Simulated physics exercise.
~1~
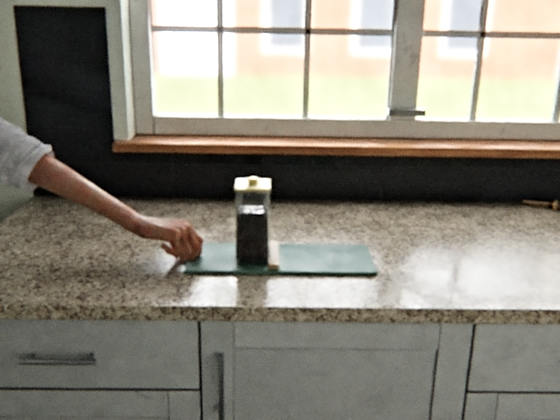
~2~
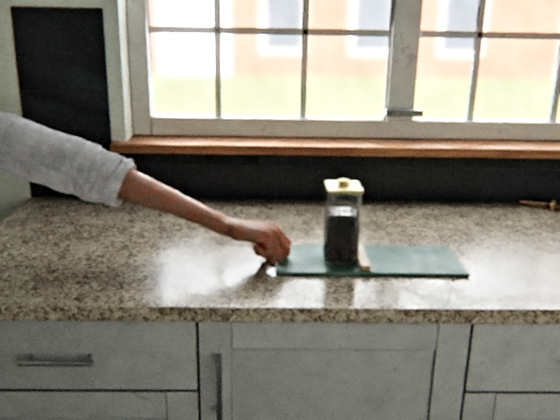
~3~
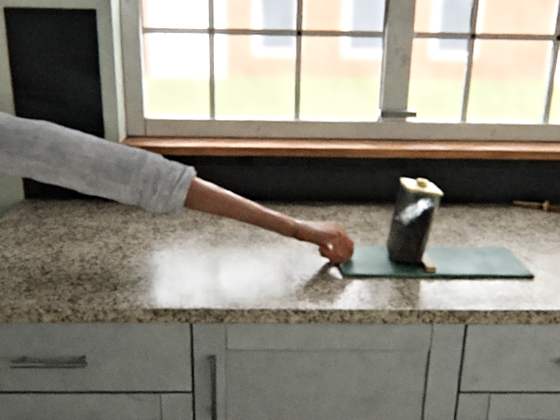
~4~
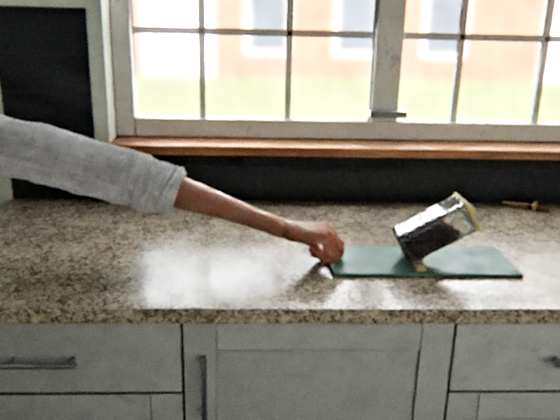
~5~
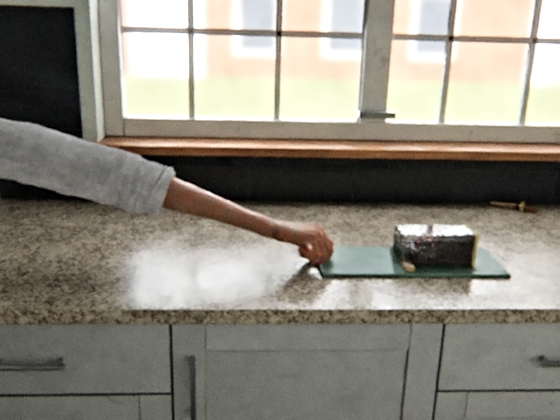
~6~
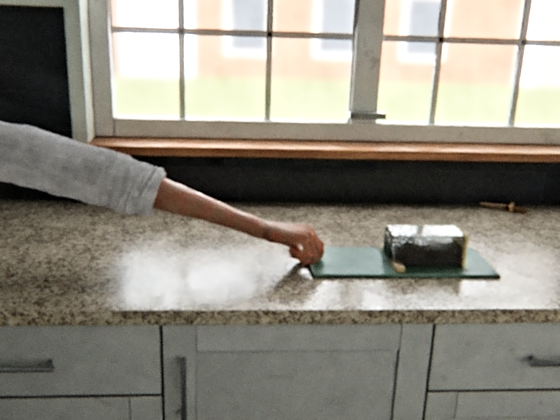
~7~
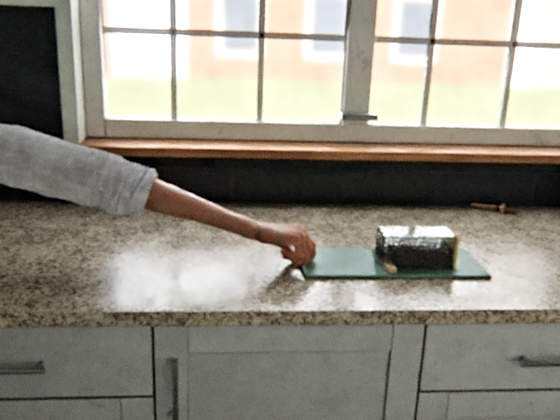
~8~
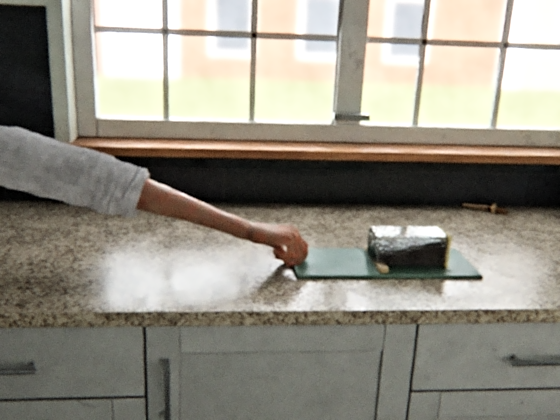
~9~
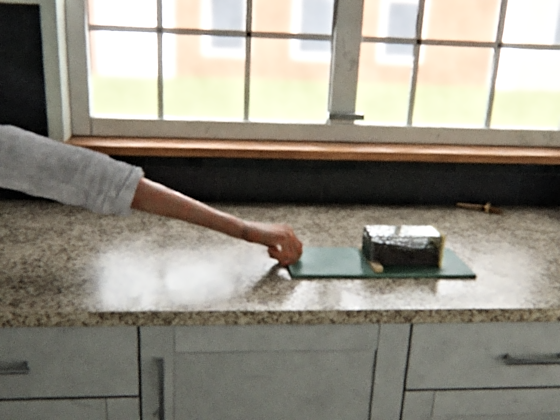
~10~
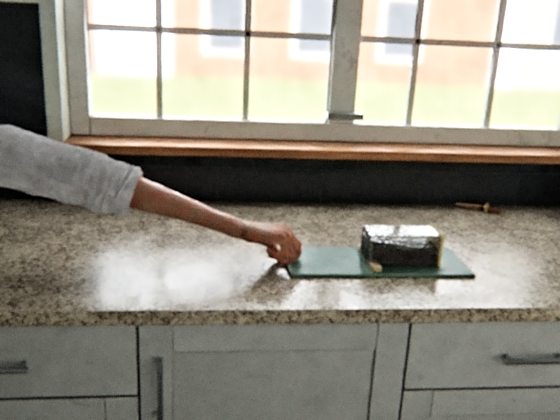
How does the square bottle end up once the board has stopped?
It falls over to the right and ends up lying on its side on the green board, with its cap pointing right.
